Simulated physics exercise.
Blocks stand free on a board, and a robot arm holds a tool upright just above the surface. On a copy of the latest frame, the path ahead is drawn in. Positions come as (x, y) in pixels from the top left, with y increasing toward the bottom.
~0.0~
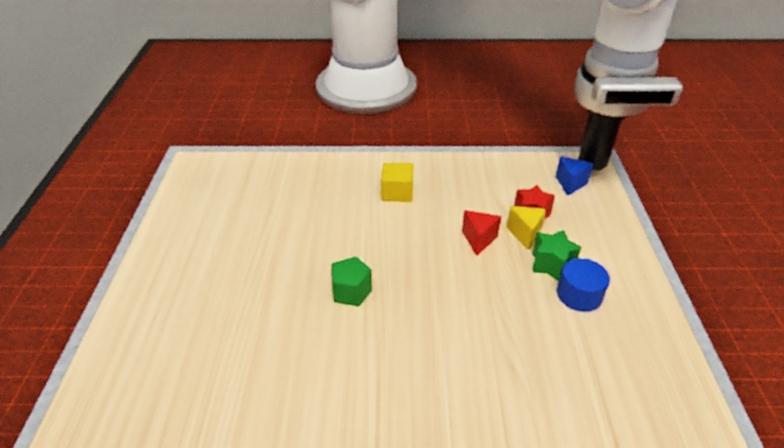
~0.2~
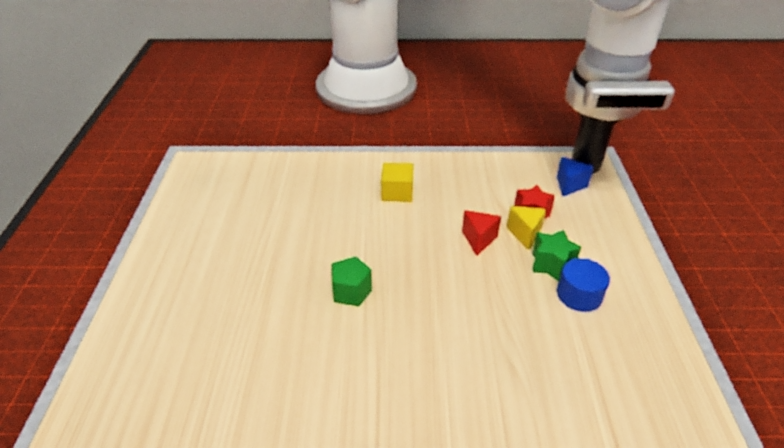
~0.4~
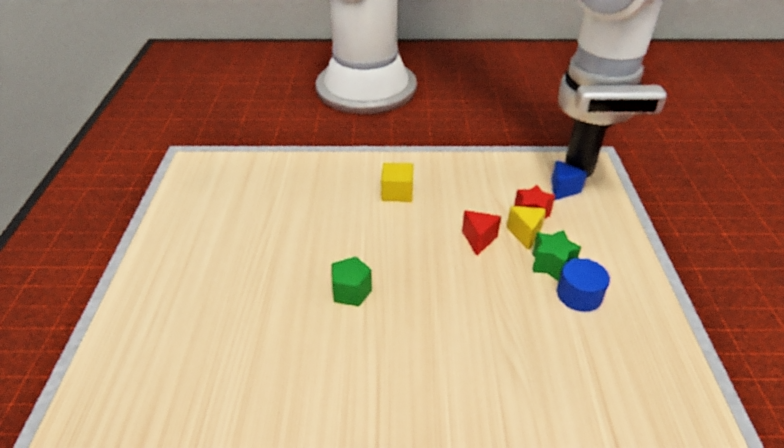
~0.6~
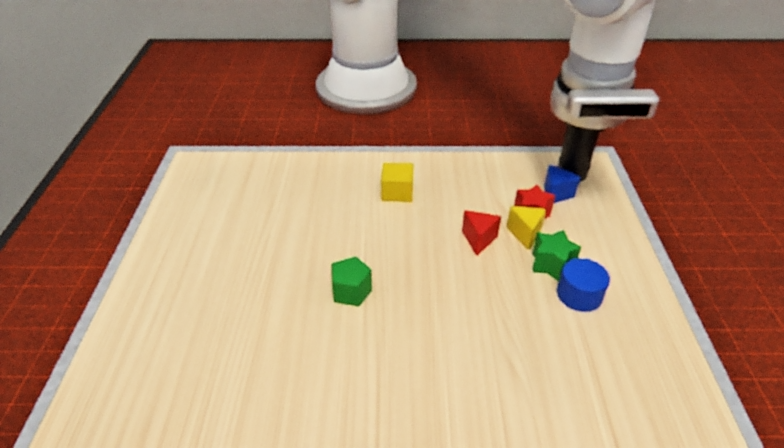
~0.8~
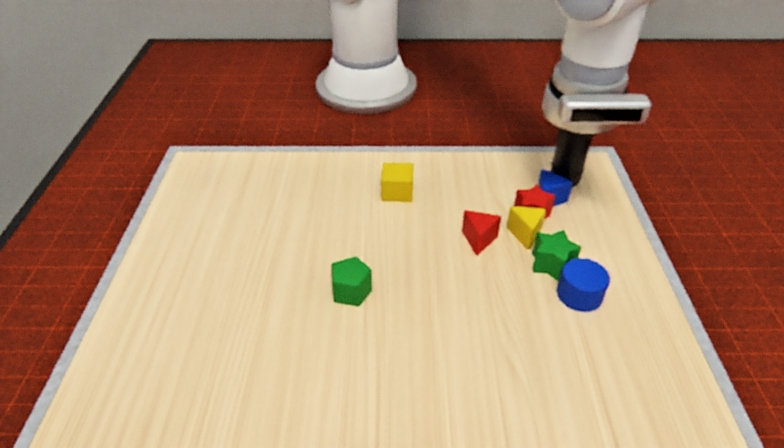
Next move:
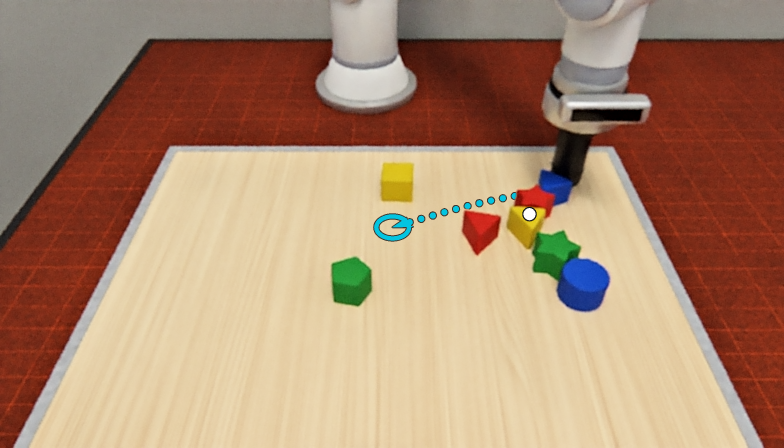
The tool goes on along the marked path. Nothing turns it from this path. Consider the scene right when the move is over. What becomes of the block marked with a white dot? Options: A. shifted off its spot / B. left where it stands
It's A.
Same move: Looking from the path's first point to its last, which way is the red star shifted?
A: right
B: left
I'll go with B - left.
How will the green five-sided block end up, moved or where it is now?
In the end it has not been moved.
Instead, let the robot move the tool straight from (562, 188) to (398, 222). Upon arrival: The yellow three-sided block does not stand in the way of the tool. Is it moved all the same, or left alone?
The yellow three-sided block moves.
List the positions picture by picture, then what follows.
Lower end of the tool (592, 163), tops of blocks, green five-sided block (350, 270), yellow square block (398, 171), red three-sided block (482, 219), yellow three-sided block (529, 214), red star (536, 196), blue three-sided block (576, 164), in the first picture.
Tool (585, 166), blue three-sided block (575, 166), in the second picture.
Tool (578, 170), blue three-sided block (568, 170), in the third picture.
Tool (571, 175), blue three-sided block (560, 175), in the fourth picture.
Tool (564, 179), green five-sided block (350, 270), yellow square block (398, 171), red three-sided block (482, 219), yellow three-sided block (529, 214), red star (536, 196), blue three-sided block (553, 179), in the fifth picture.
The drawn path runs from (562, 188) by way of (506, 198) and (450, 211) to (393, 227); the dot is on the yellow three-sided block.
The first path, step by step. One third of the way, tool (508, 189); yellow three-sided block (522, 235), turned 20° anticlockwise; red star (516, 215), turned 25° anticlockwise; blue three-sided block (514, 194), turned 50° anticlockwise.
Two thirds of the way, tool (450, 202); yellow three-sided block (522, 235), turned 20° anticlockwise; red star (516, 215), turned 25° anticlockwise; blue three-sided block (514, 195), turned 55° anticlockwise.
At the end, tool (393, 218); green five-sided block not moved; yellow square block not moved; red three-sided block not moved; yellow three-sided block (522, 235), turned 20° anticlockwise; red star (516, 215), turned 25° anticlockwise; blue three-sided block (514, 195), turned 55° anticlockwise.
